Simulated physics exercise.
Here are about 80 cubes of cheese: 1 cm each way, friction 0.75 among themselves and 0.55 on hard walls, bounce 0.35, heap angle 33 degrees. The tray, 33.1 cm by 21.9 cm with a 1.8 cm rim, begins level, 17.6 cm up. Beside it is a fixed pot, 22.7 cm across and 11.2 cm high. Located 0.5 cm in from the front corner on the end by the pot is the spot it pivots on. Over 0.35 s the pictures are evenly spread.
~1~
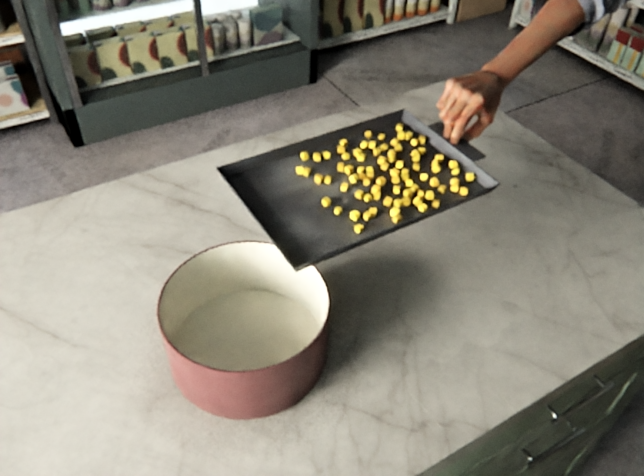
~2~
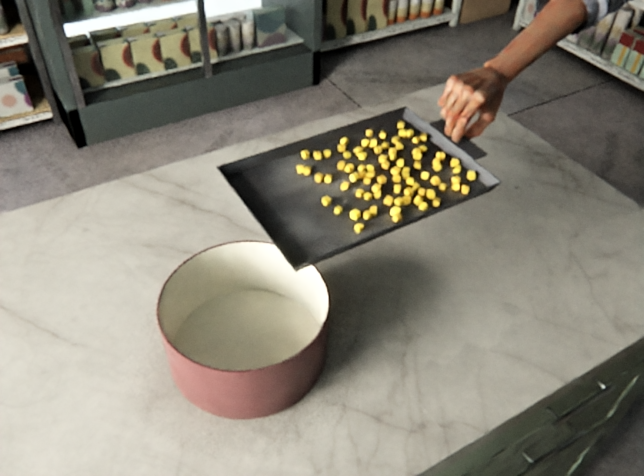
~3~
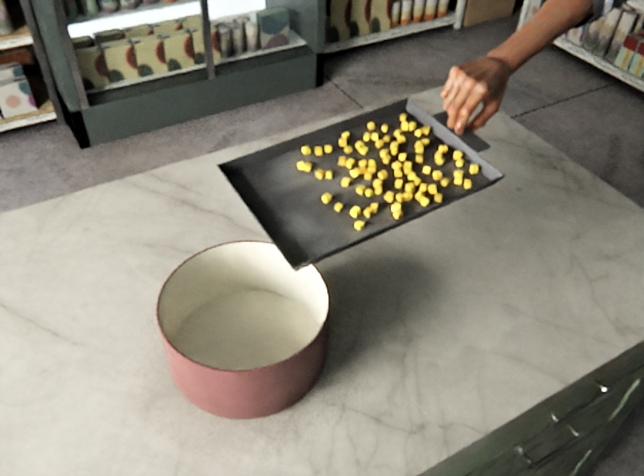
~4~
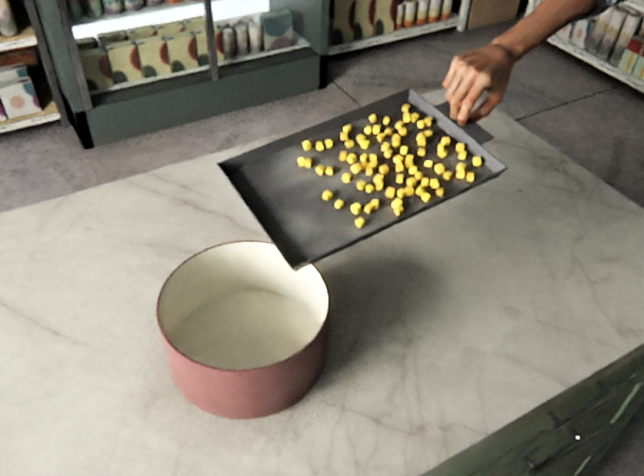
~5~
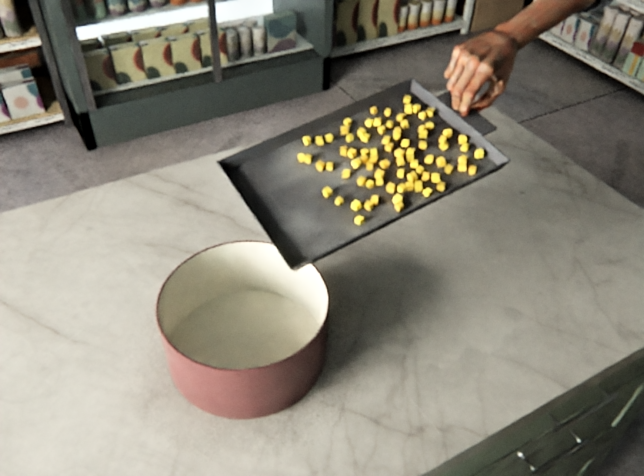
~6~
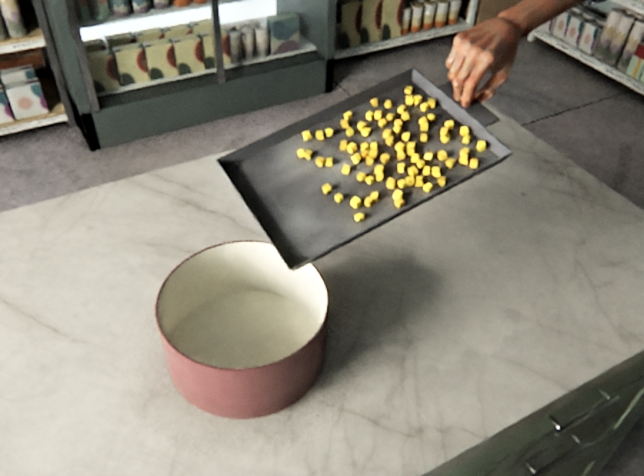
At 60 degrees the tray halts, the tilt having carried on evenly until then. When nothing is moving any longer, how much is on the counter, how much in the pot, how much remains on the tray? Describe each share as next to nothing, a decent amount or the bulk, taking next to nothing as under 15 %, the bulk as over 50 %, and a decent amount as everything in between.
As I see it, counter: Chances are a negligible share of the lot sits there. Pot: Chances are the heavier share of the lot sits there. Tray: Chances are a considerable fraction of the lot sits there.
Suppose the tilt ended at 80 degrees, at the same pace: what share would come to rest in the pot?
About 75 in a hundred would end up in the pot.
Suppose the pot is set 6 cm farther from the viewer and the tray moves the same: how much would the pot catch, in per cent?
Share in pot: Approx. 45 %.
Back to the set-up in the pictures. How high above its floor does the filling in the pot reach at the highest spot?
My guess is around 2.0 centimetres.
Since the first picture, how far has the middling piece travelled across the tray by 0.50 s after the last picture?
2 cm.
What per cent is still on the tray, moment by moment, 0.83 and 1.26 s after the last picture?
Roughly 75 then 25.
Then, 0.50 s after the last picture, tilt 35 degrees; the tray holds 100 %, the pot 0 %.
Then, 0.83 s after the last picture, tilt 50 degrees; the tray holds 75 %, the pot 10 %.
Then, 1.26 s after the last picture, tilt 60 degrees; the tray holds 25 %, the pot 75 %.
In the end, counter 0 %, pot 75 %, tray 25 %.
